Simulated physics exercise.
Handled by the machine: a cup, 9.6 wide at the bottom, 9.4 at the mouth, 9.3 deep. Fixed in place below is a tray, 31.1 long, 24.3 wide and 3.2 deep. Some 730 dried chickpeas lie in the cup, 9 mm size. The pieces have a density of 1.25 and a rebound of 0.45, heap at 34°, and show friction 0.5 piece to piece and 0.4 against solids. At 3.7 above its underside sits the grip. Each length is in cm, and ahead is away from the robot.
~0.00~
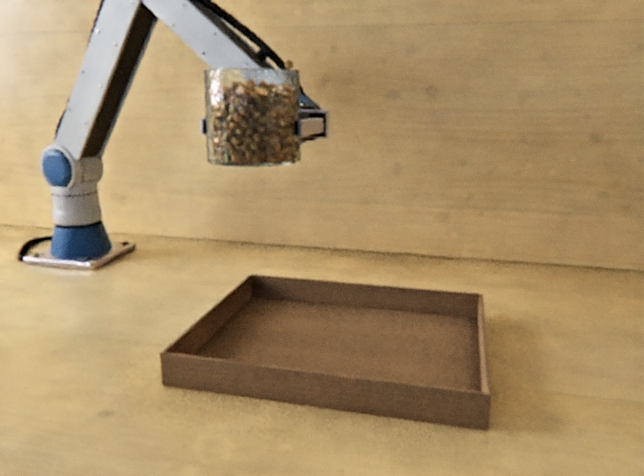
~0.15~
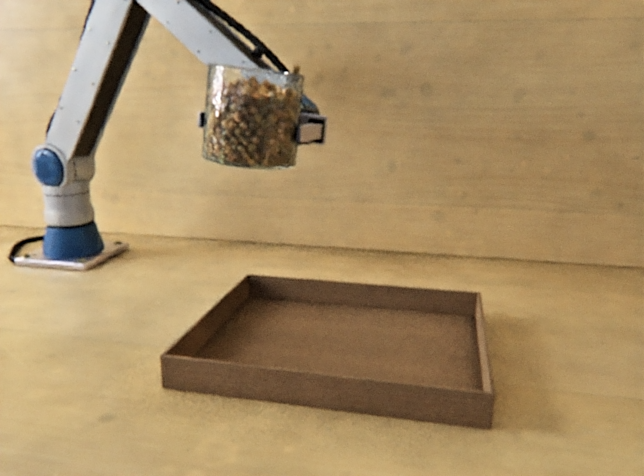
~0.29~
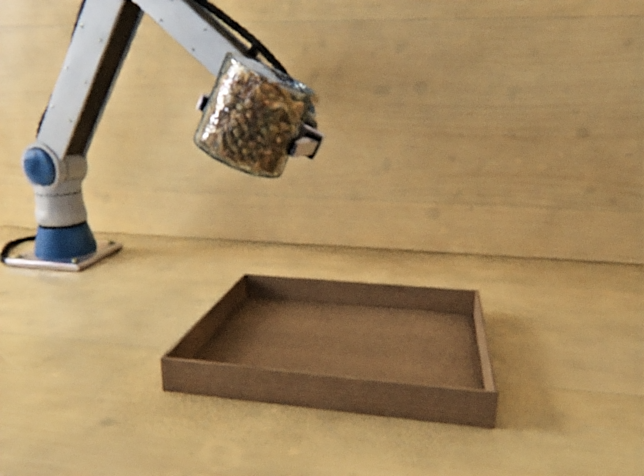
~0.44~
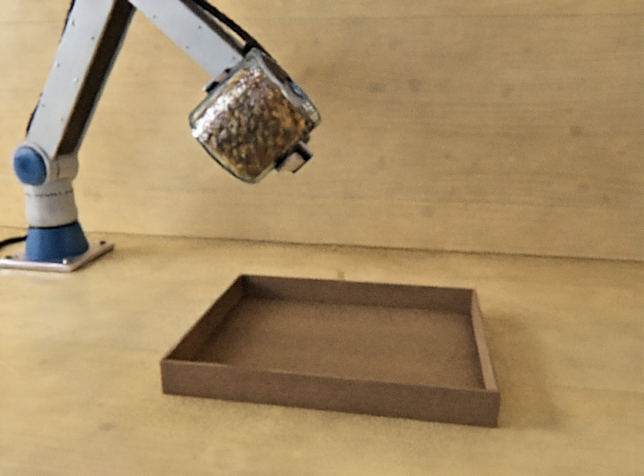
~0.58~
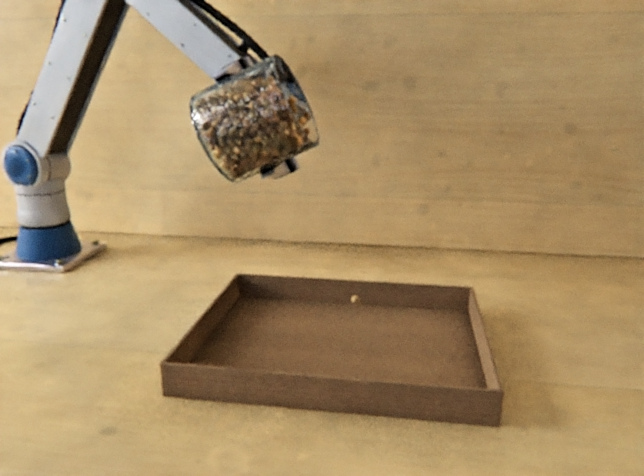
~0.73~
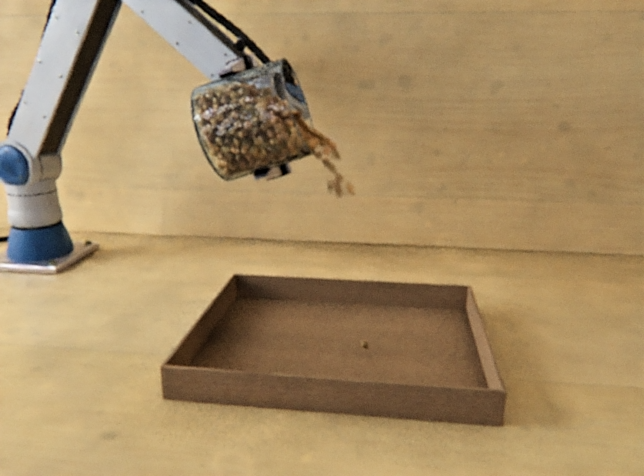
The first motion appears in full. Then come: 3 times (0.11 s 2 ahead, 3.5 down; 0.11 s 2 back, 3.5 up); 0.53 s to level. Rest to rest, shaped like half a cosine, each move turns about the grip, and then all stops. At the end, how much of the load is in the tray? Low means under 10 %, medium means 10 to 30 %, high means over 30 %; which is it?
It is medium.
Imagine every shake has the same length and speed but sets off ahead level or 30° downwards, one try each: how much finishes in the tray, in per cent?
First try about 60 %, second try about 40 %.
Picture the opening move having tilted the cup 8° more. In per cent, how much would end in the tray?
Estimate: Around 35 per cent.
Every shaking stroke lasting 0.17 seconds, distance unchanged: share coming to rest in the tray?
About 10 per cent, then.
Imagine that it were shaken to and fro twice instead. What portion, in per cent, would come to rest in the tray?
That would give close to 15 percent.
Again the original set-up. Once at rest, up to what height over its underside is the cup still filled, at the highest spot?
The top sits some 9.0 cm up.
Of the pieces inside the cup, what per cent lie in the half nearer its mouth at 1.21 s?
I'd guess about 35 percent of it.
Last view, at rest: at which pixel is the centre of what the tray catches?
Around (406, 343) in the last view.
After 1.21 s, tilted 72° forward, highest piece 28 above the table; 646 in the cup, 54 in the tray, 31 in flight or on a rim.
After 1.68 s, tilted 30° forward, highest piece 28 above the table; 578 in the cup, 148 in the tray, 2 on the table or floor, 3 in flight or on a rim.
After 2.12 s, level, highest piece 30 above the table; 578 in the cup, 151 in the tray, 2 on the table or floor.
After 3.17 s, level, highest piece 30 above the table; 578 in the cup, 151 in the tray, 2 on the table or floor.
At rest, 578 in the cup, 151 in the tray, 2 on the table or floor. That is 21 % in the tray.
